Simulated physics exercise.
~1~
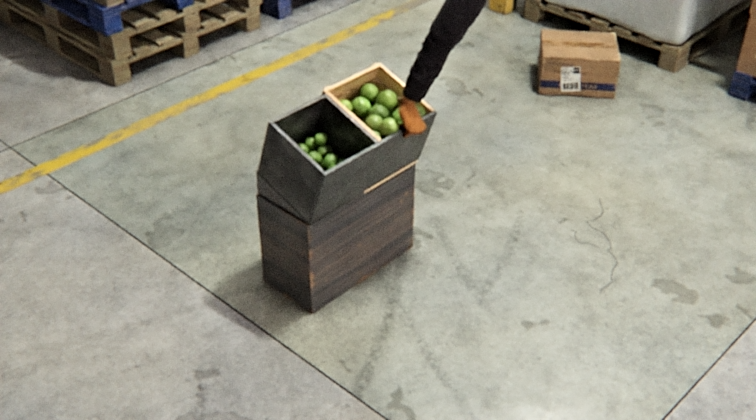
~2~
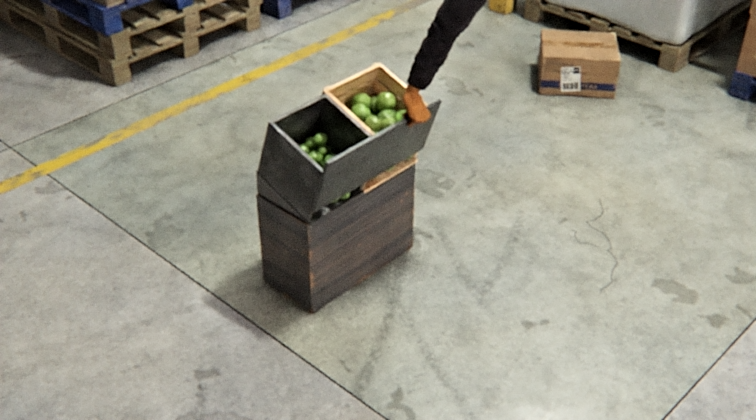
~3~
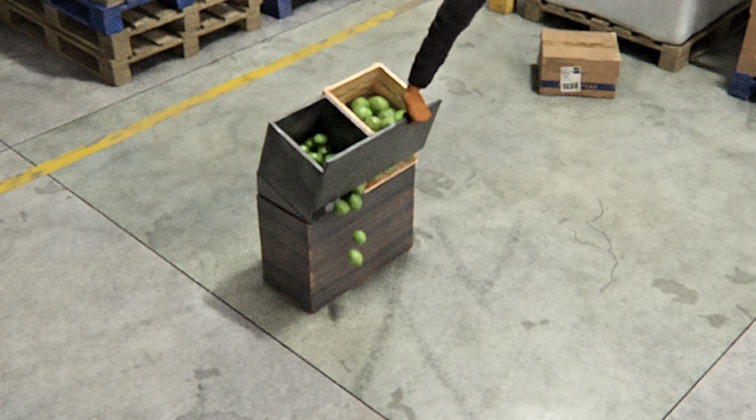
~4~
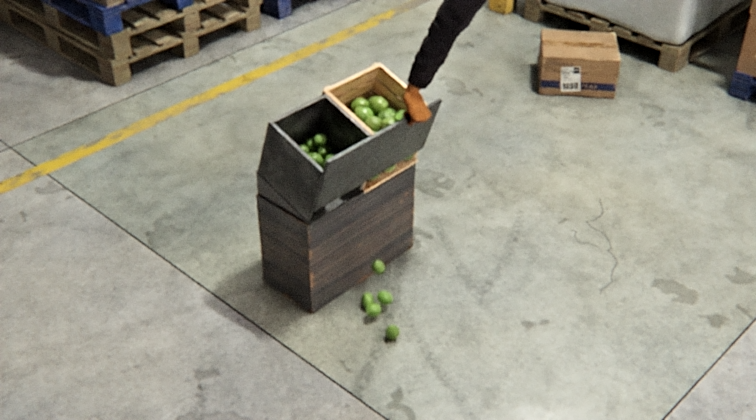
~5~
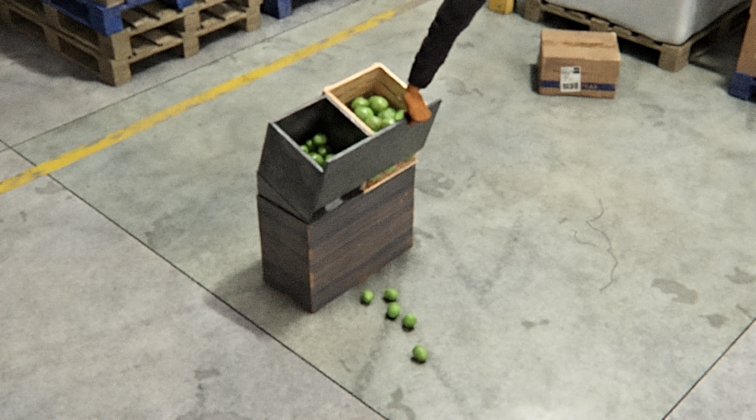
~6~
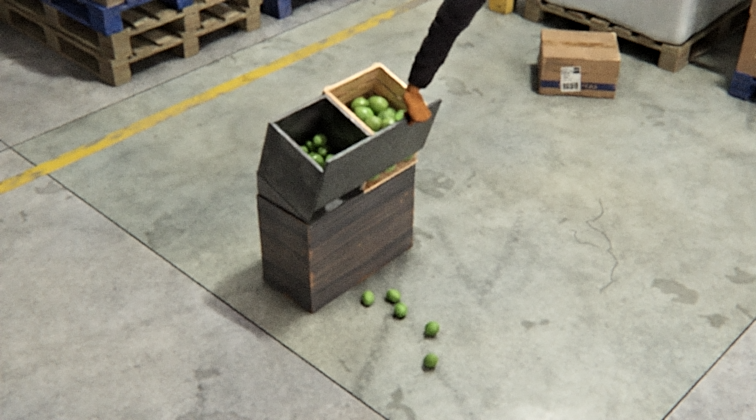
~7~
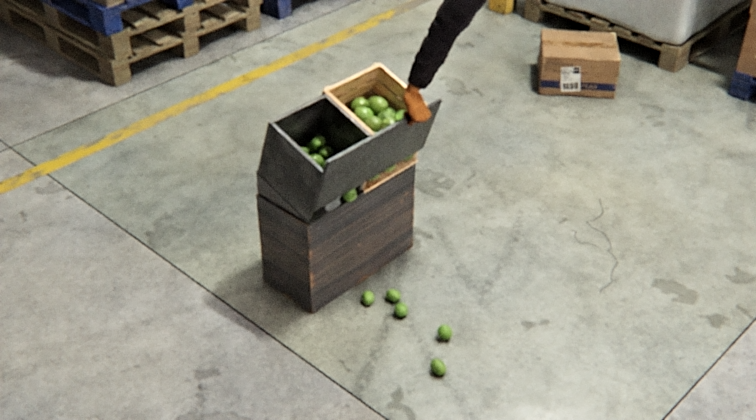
A gloved hand lifts a gate, and several limes drop from the black hopper and roll across the floor.
